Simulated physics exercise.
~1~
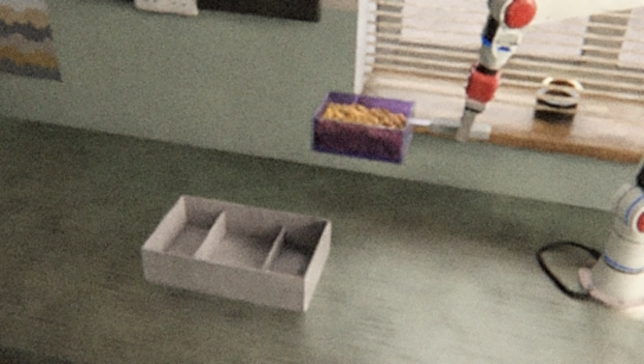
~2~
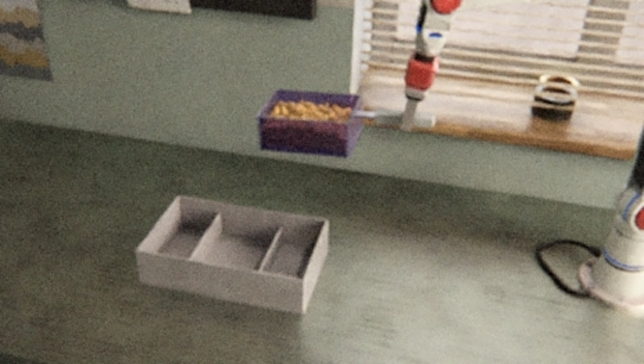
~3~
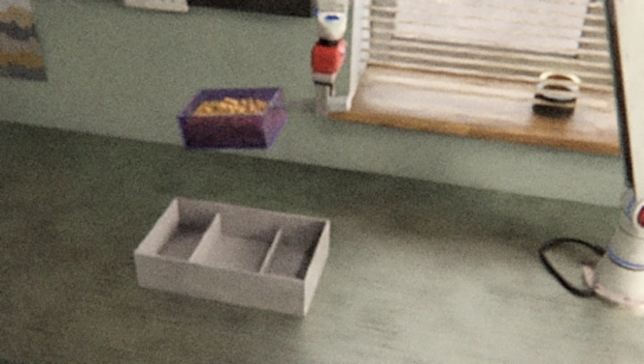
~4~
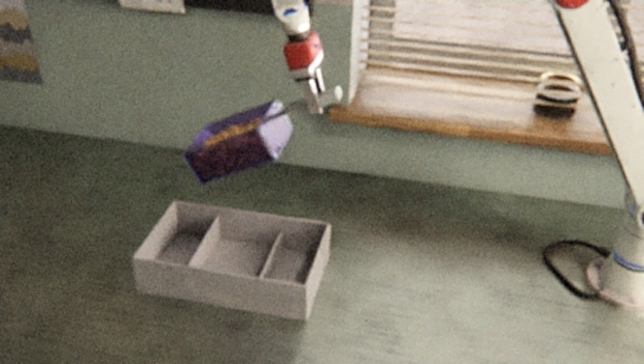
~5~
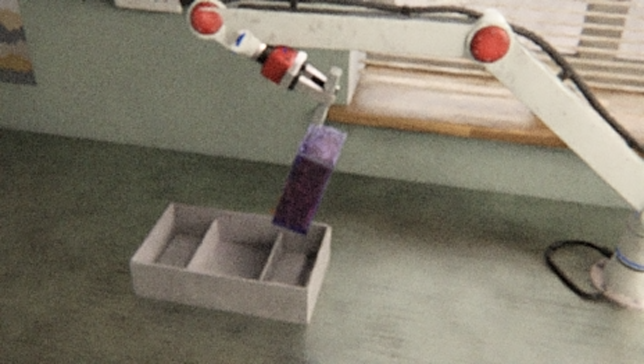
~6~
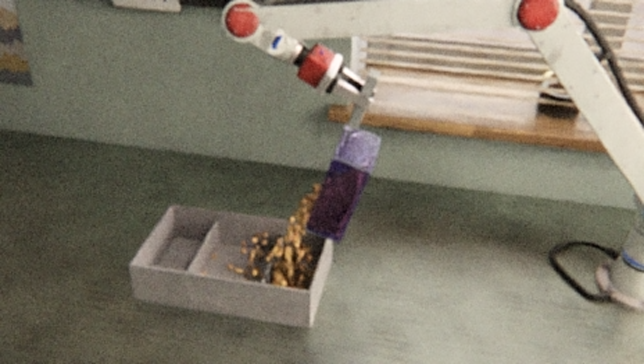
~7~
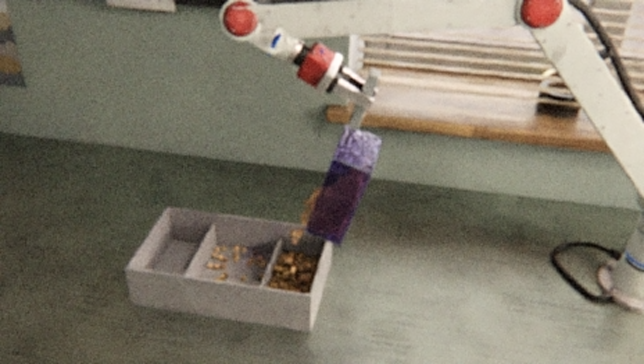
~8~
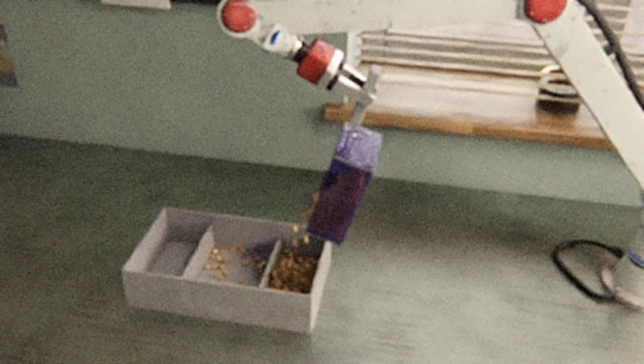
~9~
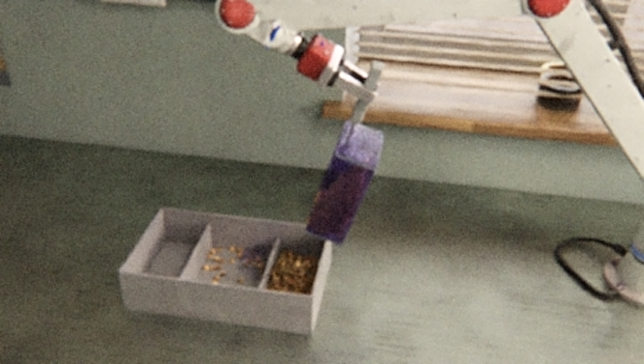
Robot arm carrying a purple box left over a divided grey crate, tipping it and spilling golden pieces into two compartments.
